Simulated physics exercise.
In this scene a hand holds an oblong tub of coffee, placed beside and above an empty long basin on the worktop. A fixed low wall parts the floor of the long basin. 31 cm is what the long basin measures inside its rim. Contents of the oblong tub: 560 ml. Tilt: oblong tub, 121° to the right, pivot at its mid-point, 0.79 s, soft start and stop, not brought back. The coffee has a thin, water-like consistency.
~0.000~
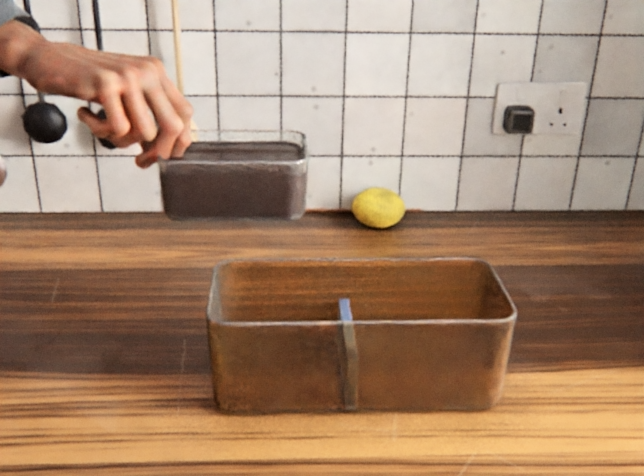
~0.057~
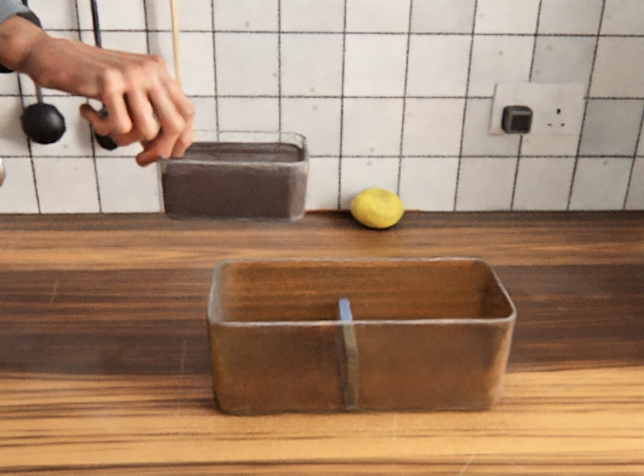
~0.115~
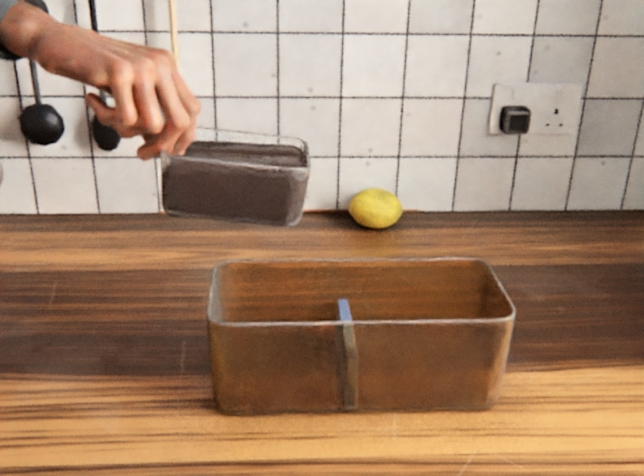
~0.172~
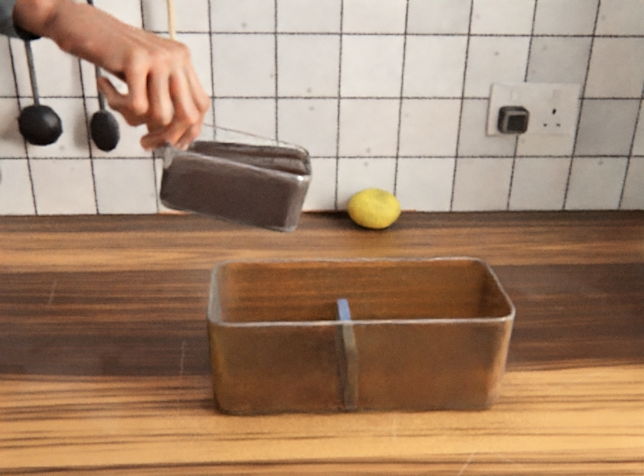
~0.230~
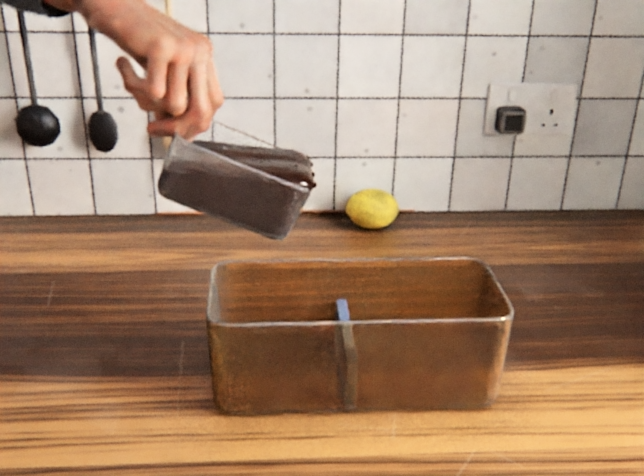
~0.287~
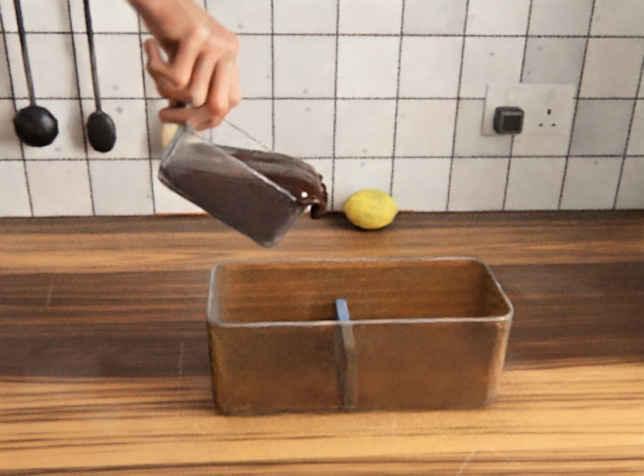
A hand tilts an oblong tub of dark coffee steadily down to the right above an empty long basin on a wooden worktop, and the coffee reaches the tub's right rim and begins to pass over its edge.
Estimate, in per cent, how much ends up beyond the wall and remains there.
Roughly 56 % ends up beyond the wall.
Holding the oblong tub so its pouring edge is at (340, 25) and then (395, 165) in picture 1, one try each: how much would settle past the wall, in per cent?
Respectively 75 and 90 %.
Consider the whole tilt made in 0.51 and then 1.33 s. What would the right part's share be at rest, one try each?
In order, 35 and 65 per cent.
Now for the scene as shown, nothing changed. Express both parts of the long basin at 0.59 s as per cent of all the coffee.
Left roughly 14, right roughly 52.
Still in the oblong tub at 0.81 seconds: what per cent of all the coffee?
0 per cent or thereabouts.
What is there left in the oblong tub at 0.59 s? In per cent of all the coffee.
Roughly 8 per cent.
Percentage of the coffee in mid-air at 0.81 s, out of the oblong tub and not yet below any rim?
4 per cent or so.
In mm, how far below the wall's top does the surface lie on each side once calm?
Noted: Left near 48 mm, right near 44 mm.
By 0.59 s the tilt is 103° and 8 per cent is still to pour, 14 is left of the wall and 52 right of it.
By 0.81 s the tilt is 121° and 0 per cent is still to pour, 38 is left of the wall and 56 right of it.
By 1.04 s the tilt is 121° and 0 per cent is still to pour, 40 is left of the wall and 56 right of it.
By 1.29 s the tilt is 121° and 0 per cent is still to pour, 40 is left of the wall and 56 right of it.
At rest 40 per cent lies left of the wall, 56 right of it and 4 outside.
